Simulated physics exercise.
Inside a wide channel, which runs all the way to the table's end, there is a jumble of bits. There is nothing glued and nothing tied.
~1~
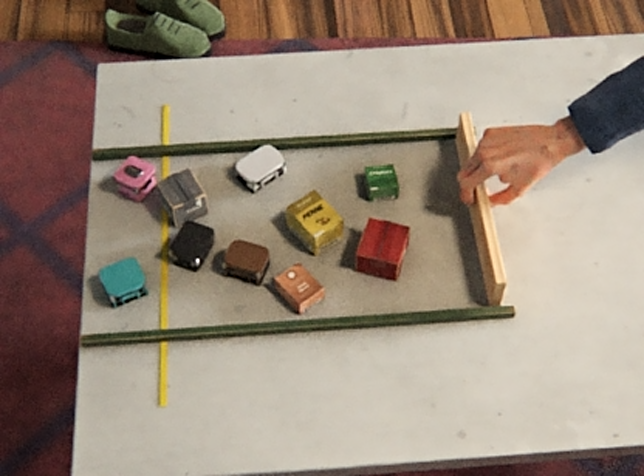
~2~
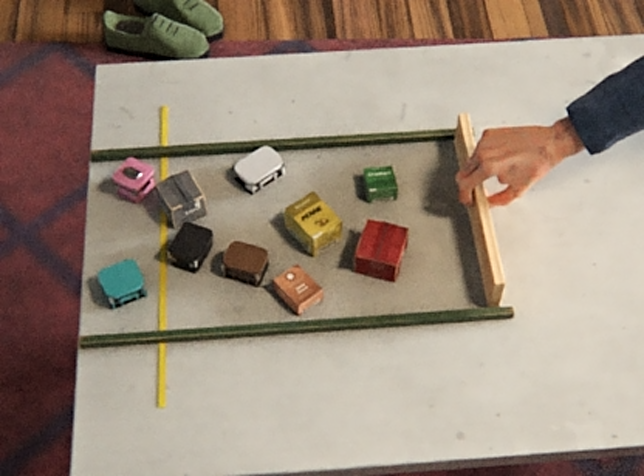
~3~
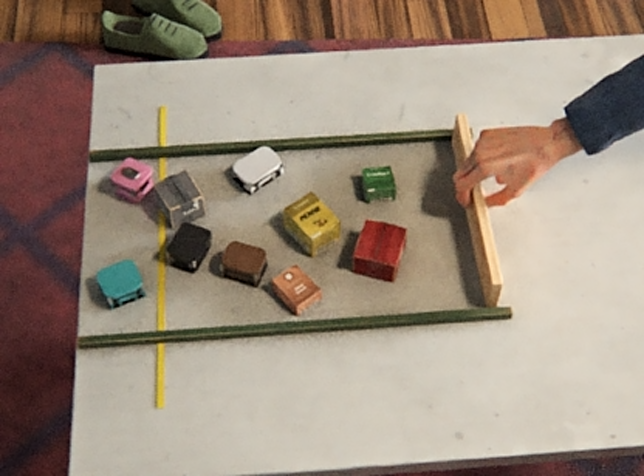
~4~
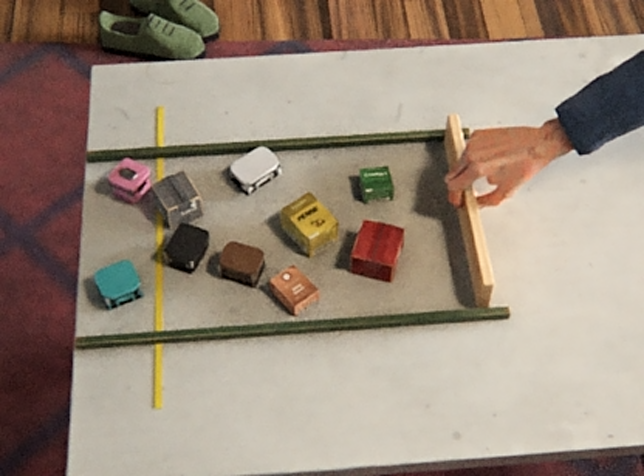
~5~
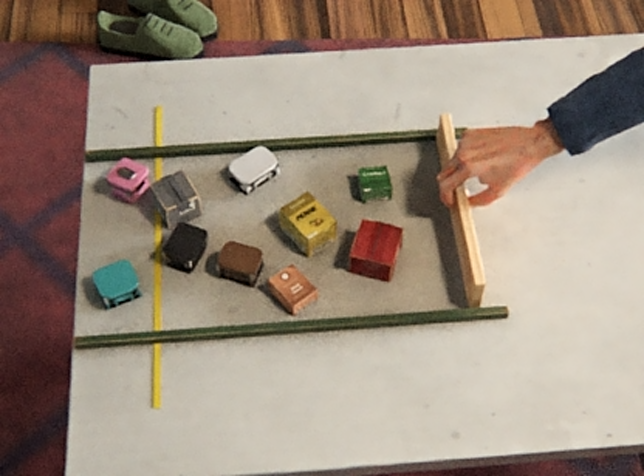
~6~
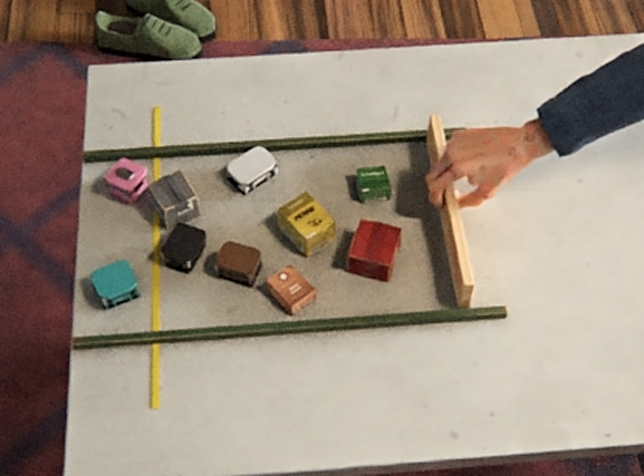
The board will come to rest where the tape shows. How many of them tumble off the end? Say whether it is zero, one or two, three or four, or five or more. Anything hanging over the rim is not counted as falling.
I expect that one or two fall off.
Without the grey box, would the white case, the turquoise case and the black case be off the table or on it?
So: The white case does not drop, the turquoise case goes down, the black case does not drop.
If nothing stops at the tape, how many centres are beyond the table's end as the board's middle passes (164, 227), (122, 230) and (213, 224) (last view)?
1, 5, 0.
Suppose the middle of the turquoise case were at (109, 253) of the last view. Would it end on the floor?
Then it falls.
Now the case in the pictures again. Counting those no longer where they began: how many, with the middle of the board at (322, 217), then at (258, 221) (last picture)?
Counts: 4 and 7.
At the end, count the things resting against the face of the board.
It's 5.
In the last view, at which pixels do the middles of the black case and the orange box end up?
The black case comes to rest close to (95, 251), while the orange box rests close to (135, 318).
Early on, none off yet; turquoise case at rest near (116, 285); pink case at rest near (127, 182); grey box at rest near (174, 200).
Finally, the number that fall off is one or two; lost, turquoise case.
